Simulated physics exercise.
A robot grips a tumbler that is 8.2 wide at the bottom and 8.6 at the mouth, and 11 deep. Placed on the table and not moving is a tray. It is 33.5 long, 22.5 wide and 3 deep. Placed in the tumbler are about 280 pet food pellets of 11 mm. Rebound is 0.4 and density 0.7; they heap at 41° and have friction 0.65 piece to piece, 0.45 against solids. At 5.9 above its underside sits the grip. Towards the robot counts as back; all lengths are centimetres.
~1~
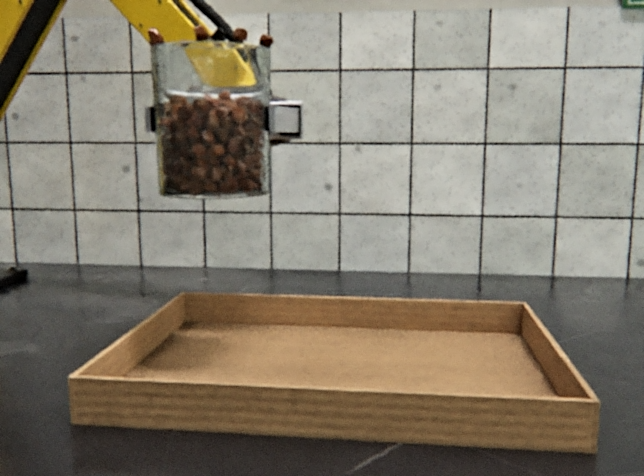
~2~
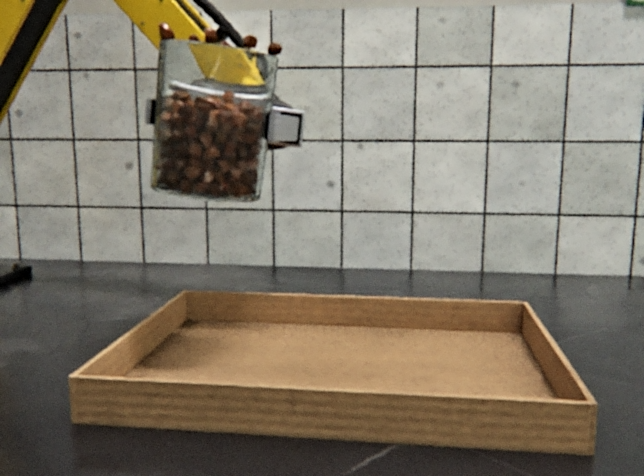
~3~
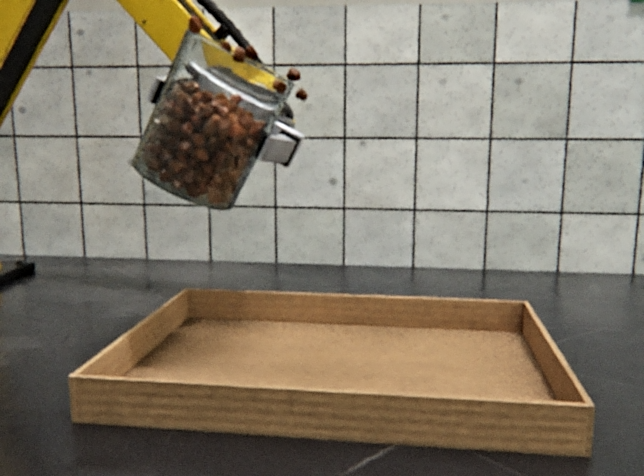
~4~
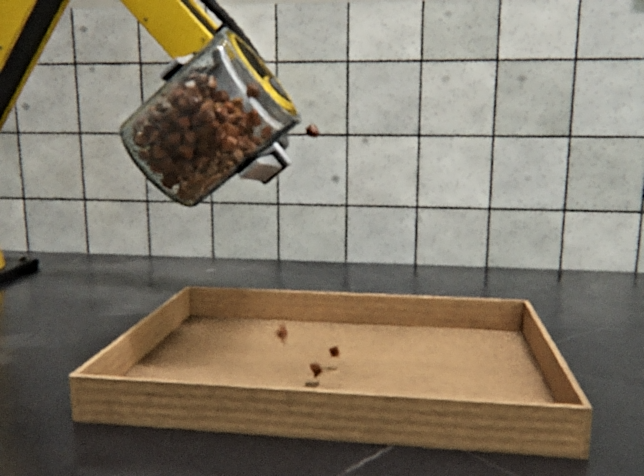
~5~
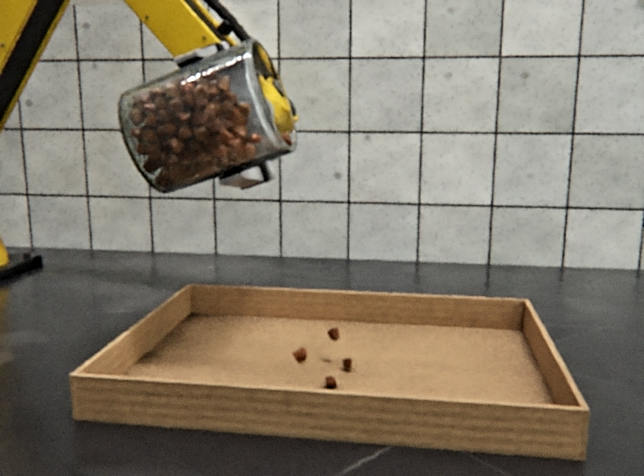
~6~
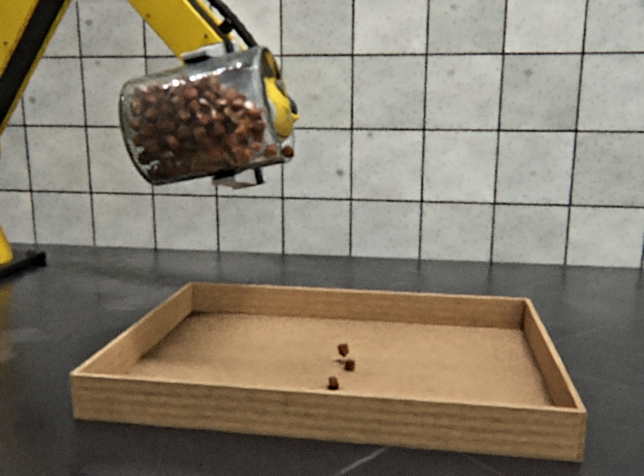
At first, a yellow robot arm holds a clear tumbler full of brown pellets nearly upright above an empty wooden tray. The arm tips the tumbler steadily to the right, and a few pellets drop into the tray. By the end, the tumbler lies almost sideways with most pellets still inside.
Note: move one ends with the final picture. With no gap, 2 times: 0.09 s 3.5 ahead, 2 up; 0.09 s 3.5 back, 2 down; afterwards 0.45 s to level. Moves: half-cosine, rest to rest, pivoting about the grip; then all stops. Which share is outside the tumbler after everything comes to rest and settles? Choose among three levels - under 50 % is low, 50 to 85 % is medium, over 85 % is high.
The level is medium.
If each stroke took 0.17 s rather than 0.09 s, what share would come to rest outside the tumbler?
It would be near 15 per cent.
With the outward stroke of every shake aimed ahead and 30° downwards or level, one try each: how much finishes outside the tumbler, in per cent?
Result: Approx. 20 % and 45 %, one try each.
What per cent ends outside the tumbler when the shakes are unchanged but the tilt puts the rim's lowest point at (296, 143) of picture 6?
That comes to some 45 percent.
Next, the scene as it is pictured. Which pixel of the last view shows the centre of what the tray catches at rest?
I'd say somewhere near (428, 365) in the final view.
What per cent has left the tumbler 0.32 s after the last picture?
So far around 55 % is out.
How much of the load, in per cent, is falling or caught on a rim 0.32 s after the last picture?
My guess is some 10 in a hundred.
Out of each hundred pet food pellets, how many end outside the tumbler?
70 per cent, give or take.
Then, 0.32 s on, tilted 78° forward, highest piece 22 above the table; 132 in the tumbler, 123 in the tray, 28 in flight or on a rim.
Then, 0.65 s on, tilted 22° forward, highest piece 23 above the table; 204 in the tray, 79 in the tumbler.
Then, 1.01 s on, level, highest piece 19 above the table; 204 in the tray, 79 in the tumbler.
Then, 2.06 s on, level, highest piece 19 above the table; 204 in the tray, 79 in the tumbler.
In the end, 204 in the tray, 79 in the tumbler. That is 72 % outside the tumbler.
